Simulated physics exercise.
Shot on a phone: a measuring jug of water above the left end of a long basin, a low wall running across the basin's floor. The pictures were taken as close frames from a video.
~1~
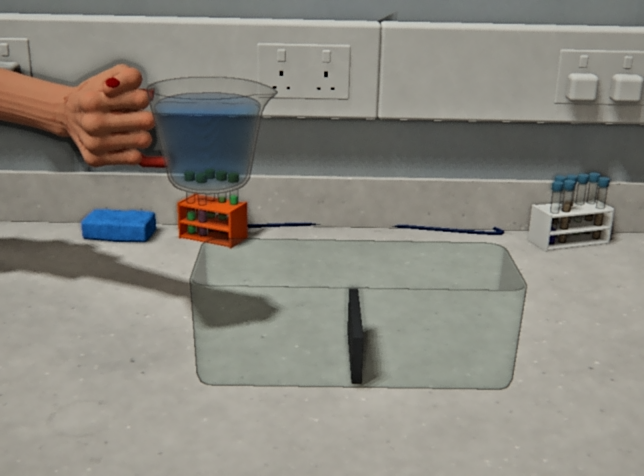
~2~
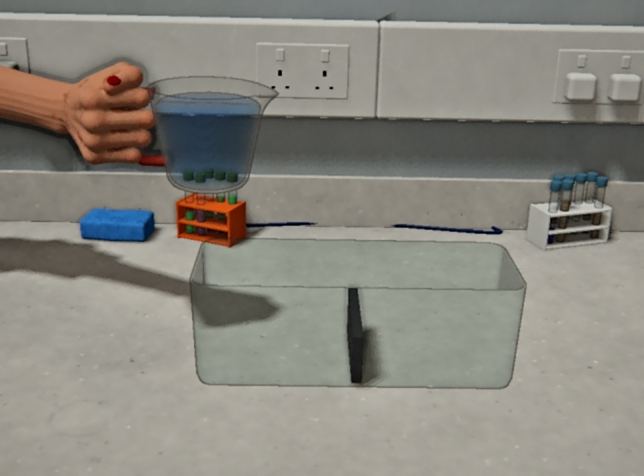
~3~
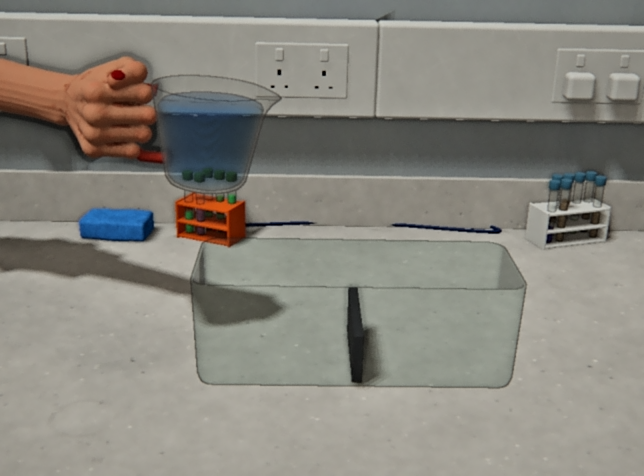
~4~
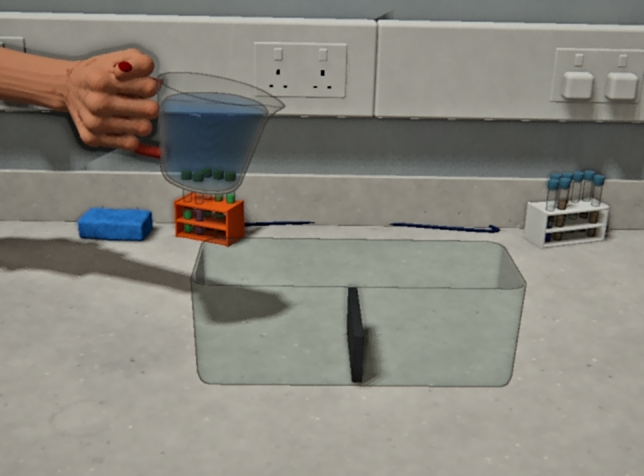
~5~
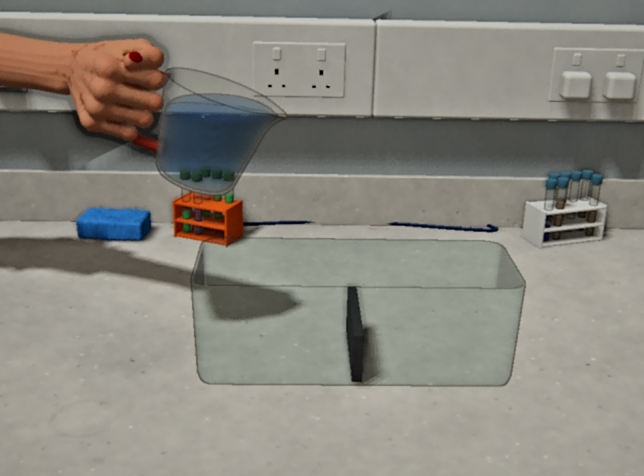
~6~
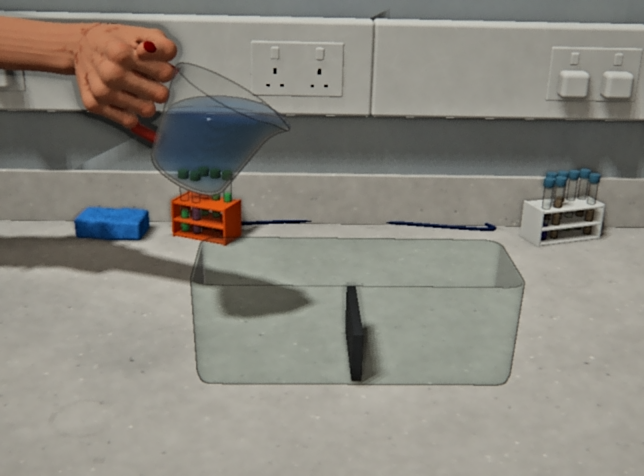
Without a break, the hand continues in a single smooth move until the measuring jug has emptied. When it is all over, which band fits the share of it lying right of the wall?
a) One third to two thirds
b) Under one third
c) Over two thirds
Answer: B.
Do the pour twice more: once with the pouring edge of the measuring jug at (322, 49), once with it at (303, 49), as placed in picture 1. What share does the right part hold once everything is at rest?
First try: About 90 %; second try: About 65 %.
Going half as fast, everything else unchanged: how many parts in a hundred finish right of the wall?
Close to 15 out of every hundred.
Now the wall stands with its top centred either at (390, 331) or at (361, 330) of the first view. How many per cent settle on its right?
It works out to around 10 per cent for the first and around 10 per cent for the second.
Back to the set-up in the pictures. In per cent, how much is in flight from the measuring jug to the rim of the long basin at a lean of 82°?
About 30 per cent.
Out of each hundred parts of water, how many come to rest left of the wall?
Near 90 in a hundred.
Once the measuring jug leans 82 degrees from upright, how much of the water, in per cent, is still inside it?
Close to 50 per cent.
A moment on, the measuring jug is tipped on its side and 51 per cent is still to pour, 16 is left of the wall and 3 right of it.
Next, the measuring jug is tipped on its side and 12 per cent is still to pour, 66 is left of the wall and 7 right of it.
Then the measuring jug is tipped on its side and 2 per cent is still to pour, 85 is left of the wall and 8 right of it.
Later the measuring jug is tipped on its side and 0 per cent is still to pour, 90 is left of the wall and 8 right of it.
At rest 90 per cent lies left of the wall, 8 right of it and 2 outside.
